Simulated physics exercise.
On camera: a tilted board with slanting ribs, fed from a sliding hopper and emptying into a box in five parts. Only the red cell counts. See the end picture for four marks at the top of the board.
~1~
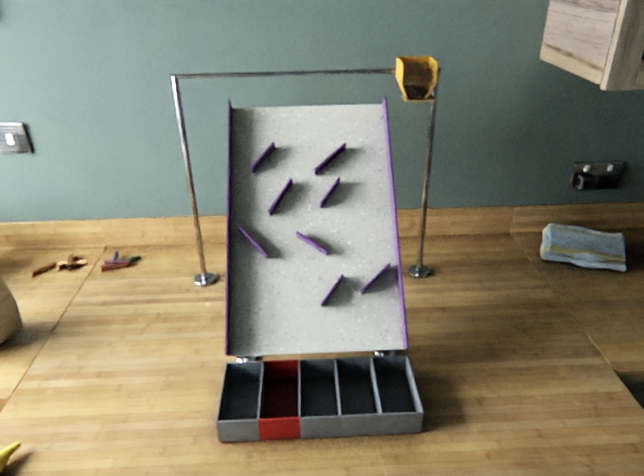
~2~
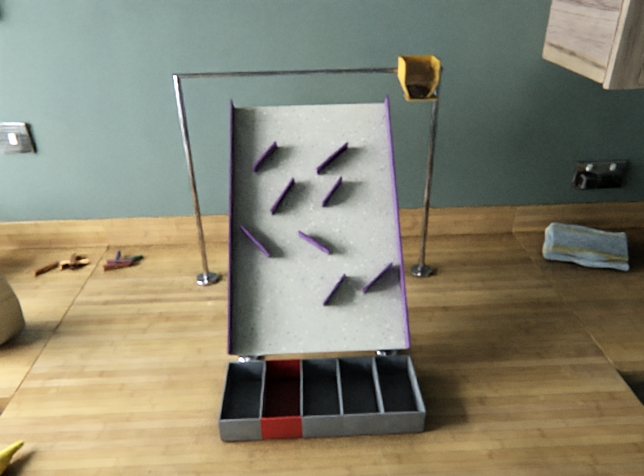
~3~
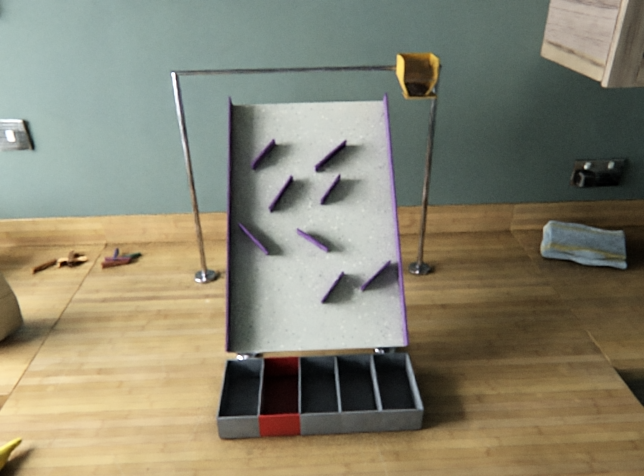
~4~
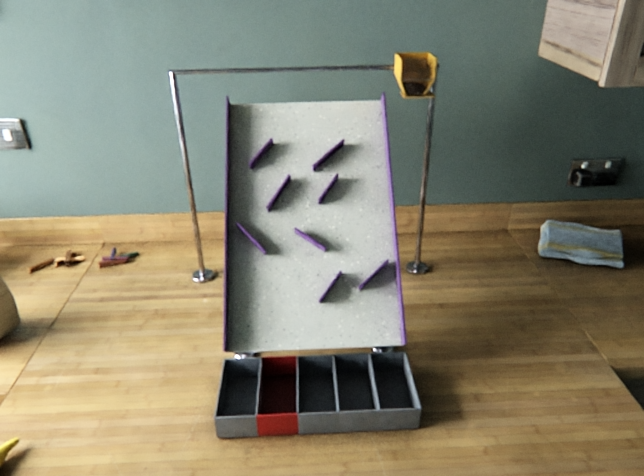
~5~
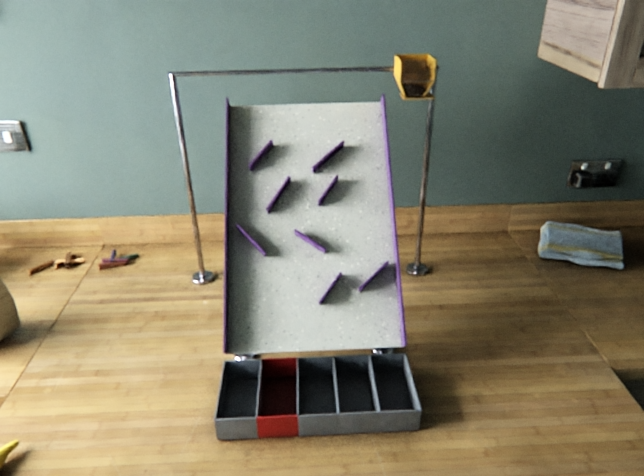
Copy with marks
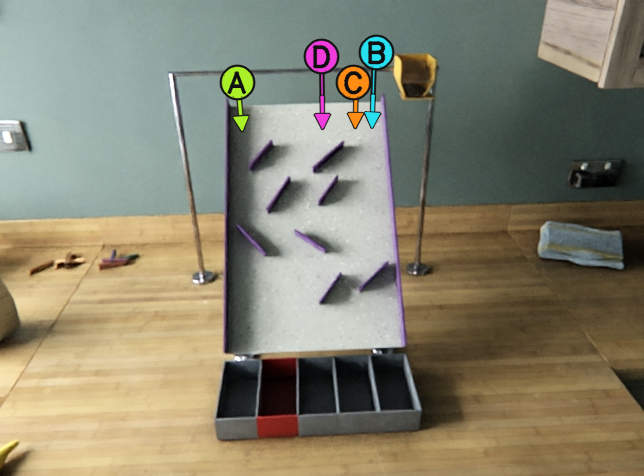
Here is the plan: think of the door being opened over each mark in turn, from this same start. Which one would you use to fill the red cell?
Choose D.
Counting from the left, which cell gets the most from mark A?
The first from the left.
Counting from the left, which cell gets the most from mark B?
It is the third one.
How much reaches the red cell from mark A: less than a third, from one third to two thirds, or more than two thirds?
It is less than a third.
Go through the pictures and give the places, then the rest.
The first picture shows hopper near (416, 89), chocolate balls, door shut.
The second picture shows ribs (253, 167) to (276, 141), (317, 169) to (348, 142), (271, 210) to (293, 177).
The third picture shows ribs (321, 200) to (340, 174), (239, 223) to (267, 252), (297, 229) to (328, 249).
The fourth picture shows ribs (320, 300) to (341, 271), (360, 287) to (389, 260).
The fifth picture shows red cell near (278, 425), number 2 of 5 from the left.
On the marked copy, mark A meets the board at (241, 125); mark B meets the board at (372, 122); mark C meets the board at (355, 122); mark D meets the board at (322, 123).
Choosing A, a small share in the red cell, close to two thirds in other cells, close to a quarter outside the box.
Choosing B, a small share in the red cell, close to two thirds in other cells, close to a quarter outside the box.
Choosing C, close to a quarter in the red cell, close to two thirds in other cells, a small share outside the box.
Choosing D, close to a third in the red cell, close to half in other cells, a small share outside the box.
